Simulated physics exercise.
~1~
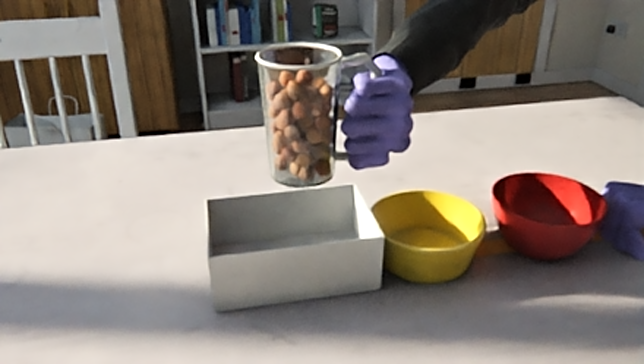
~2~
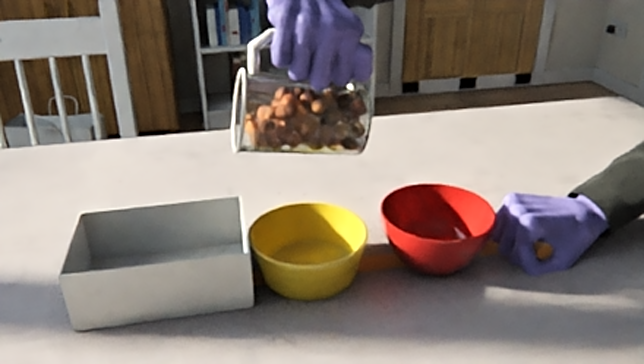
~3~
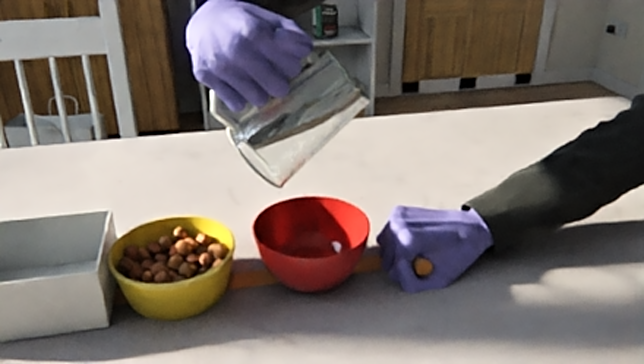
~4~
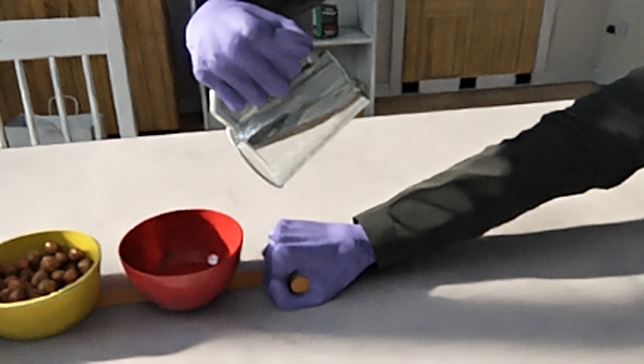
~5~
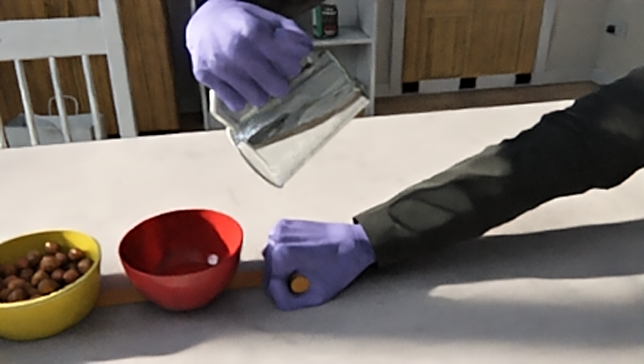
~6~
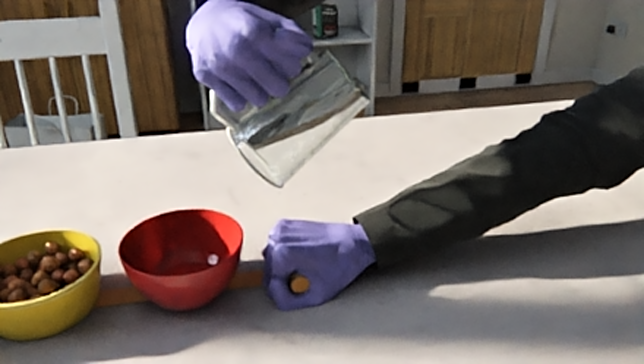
A purple-gloved hand holds a clear, handled cup full of hazelnuts above a pale table, seen from slightly above in a sunlit room with a white chair and a bookshelf behind. Below stand a light grey rectangular tin, a yellow dish and a red bowl, left to right, with another gloved hand at the right end. That hand draws the row steadily leftward while the cup tips onto its side and then further over. The hazelnuts land in the yellow dish. The row slides on and stops, the tin out of view, the red bowl without nuts and the emptied cup still tilted.
